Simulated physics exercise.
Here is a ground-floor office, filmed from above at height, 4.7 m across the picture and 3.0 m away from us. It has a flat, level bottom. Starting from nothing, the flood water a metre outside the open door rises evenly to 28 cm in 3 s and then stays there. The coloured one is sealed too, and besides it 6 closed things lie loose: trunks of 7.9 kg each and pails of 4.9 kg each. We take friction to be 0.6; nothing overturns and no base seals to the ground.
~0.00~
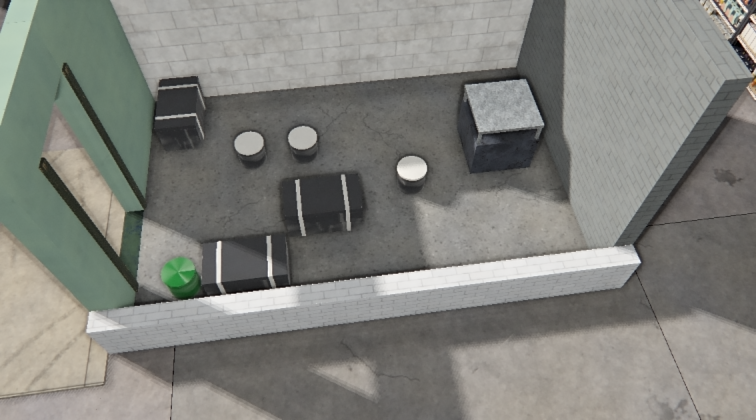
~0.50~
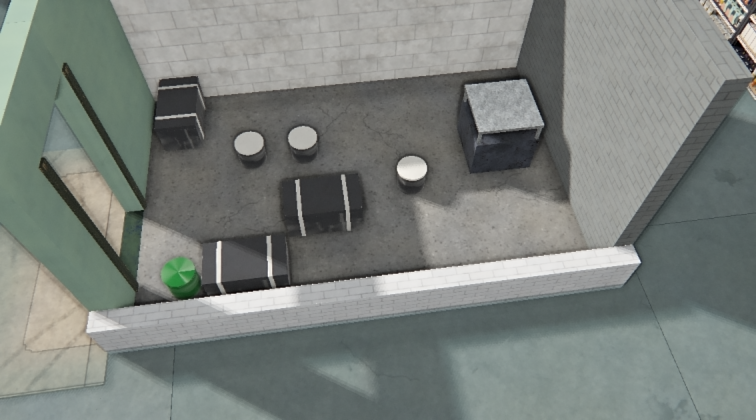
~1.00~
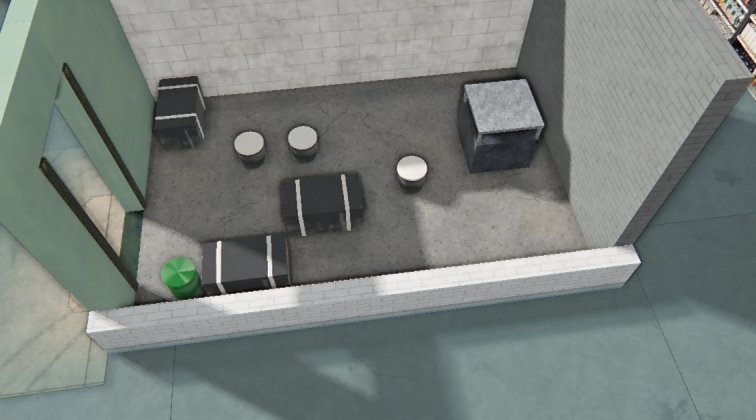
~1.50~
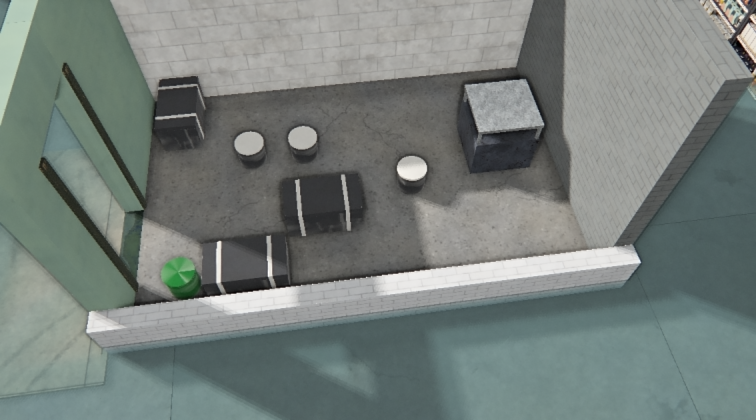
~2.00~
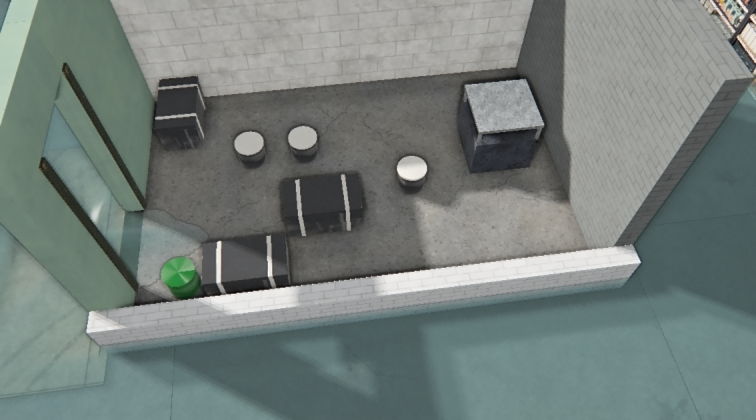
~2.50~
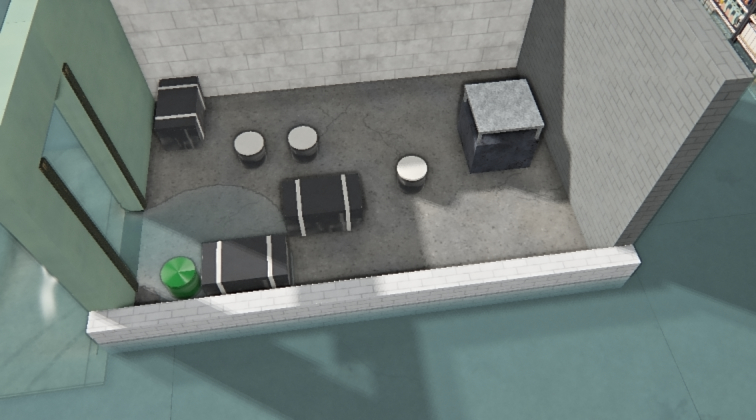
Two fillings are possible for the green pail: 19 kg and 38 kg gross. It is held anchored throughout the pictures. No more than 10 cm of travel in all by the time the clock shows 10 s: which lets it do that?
I'd wager both choices work.
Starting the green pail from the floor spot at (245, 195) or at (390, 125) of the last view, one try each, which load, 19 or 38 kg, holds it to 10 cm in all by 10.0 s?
Well, at the first spot either weight will do, and at the second either weight will do.
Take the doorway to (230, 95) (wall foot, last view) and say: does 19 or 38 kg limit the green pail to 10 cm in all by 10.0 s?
The answer is that the lesser mass suffices.
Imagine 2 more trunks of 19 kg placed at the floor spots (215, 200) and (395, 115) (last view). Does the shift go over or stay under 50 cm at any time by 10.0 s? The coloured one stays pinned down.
Note, in sequence: Exceeded, exceeded.
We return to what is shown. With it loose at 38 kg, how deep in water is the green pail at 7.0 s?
Close to 8 cm deep.
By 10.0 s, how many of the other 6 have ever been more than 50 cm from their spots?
Count: 5.
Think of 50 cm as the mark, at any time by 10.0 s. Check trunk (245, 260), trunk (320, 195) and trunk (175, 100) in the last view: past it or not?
The three come out further, further, not as far, in that order.
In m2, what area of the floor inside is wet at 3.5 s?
Some 5.5 m2.
After 3.5 s the green pail would be 0 cm from its start with 19 kg and 0 cm from its start with 38 kg; 8 cm of water round it then.
After 4.5 s the green pail would be 0 cm from its start with 19 kg and 0 cm from its start with 38 kg; 8 cm of water round it then.
After 7.0 s the green pail would be 0 cm from its start with 19 kg and 0 cm from its start with 38 kg; 8 cm of water round it then.
After 10.0 s the green pail would be 0 cm from its start with 19 kg and 0 cm from its start with 38 kg; 8 cm of water round it then.
